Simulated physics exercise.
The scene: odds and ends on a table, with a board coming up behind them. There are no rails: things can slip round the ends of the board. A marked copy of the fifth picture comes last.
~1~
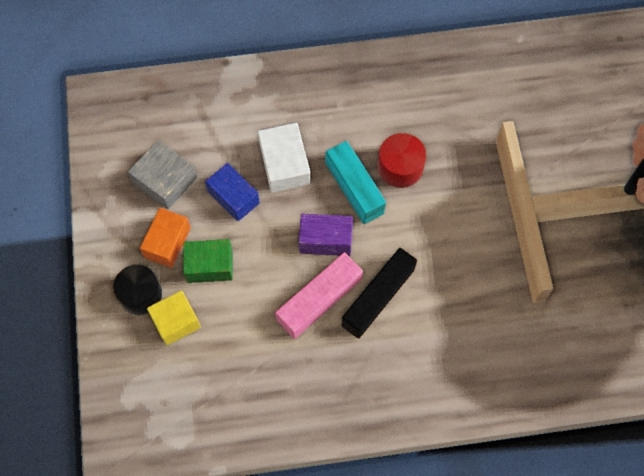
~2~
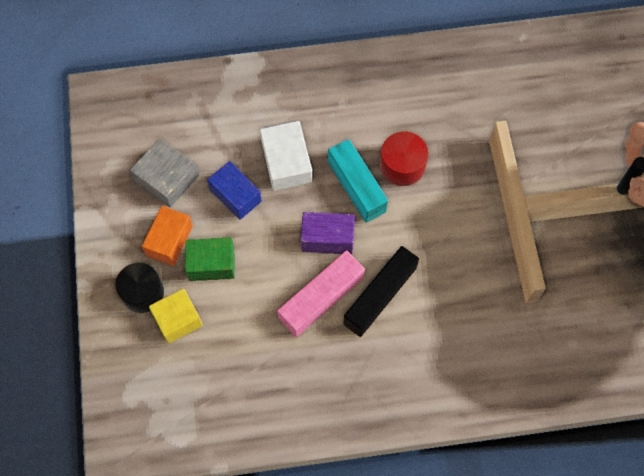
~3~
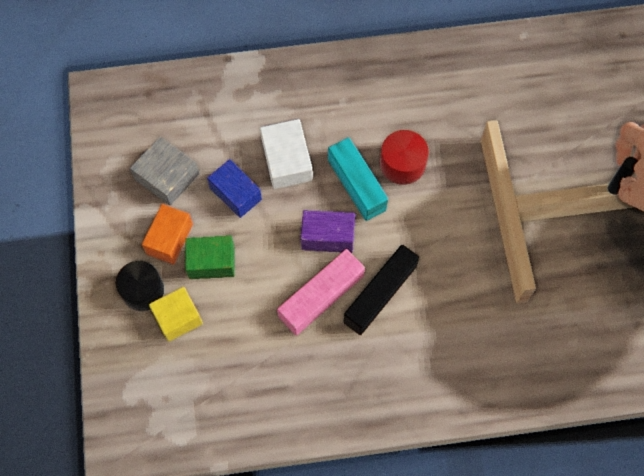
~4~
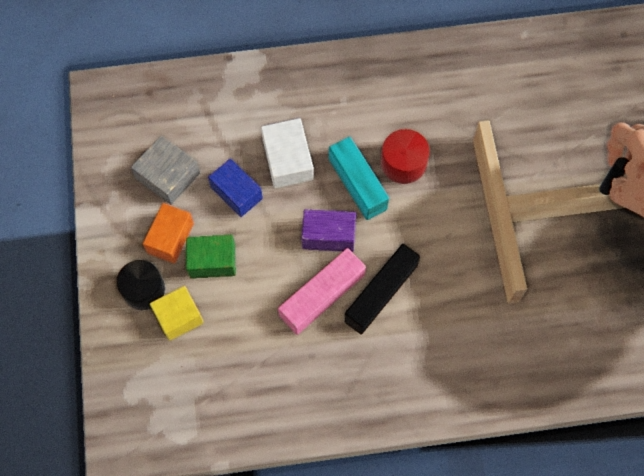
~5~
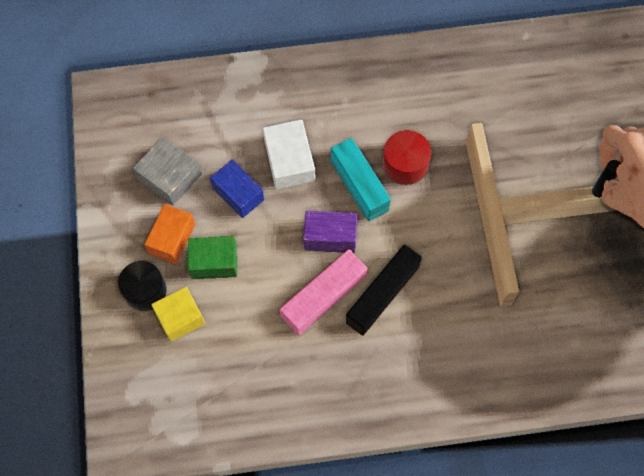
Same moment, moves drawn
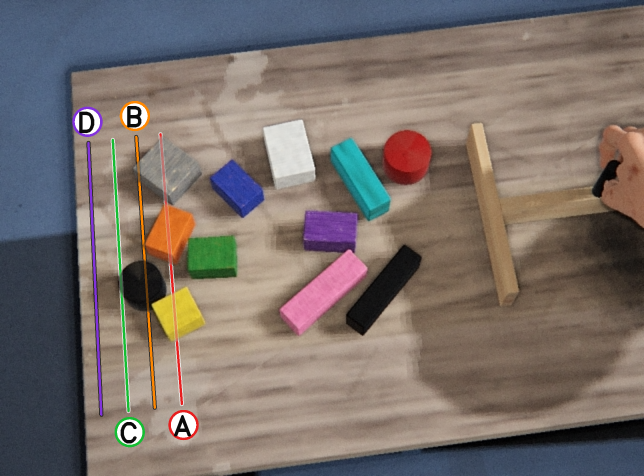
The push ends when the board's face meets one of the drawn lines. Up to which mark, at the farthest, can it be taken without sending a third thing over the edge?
Stop at A.
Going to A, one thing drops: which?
The black tin goes over.
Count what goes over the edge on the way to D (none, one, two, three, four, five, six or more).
Six or more.
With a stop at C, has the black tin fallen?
Yes.
On the marked copy, A at (171, 262); B at (145, 265); C at (120, 268); D at (95, 271).
With A. Early on, board (379, 219); black stick (363, 304); white block (276, 157).
Further on, board (262, 234); orange block (152, 238); white block (212, 130).
At the end, board (170, 246); black tin over the edge; orange block (82, 250); one fallen.
As for the rest, B drops four; C drops five; D drops seven.
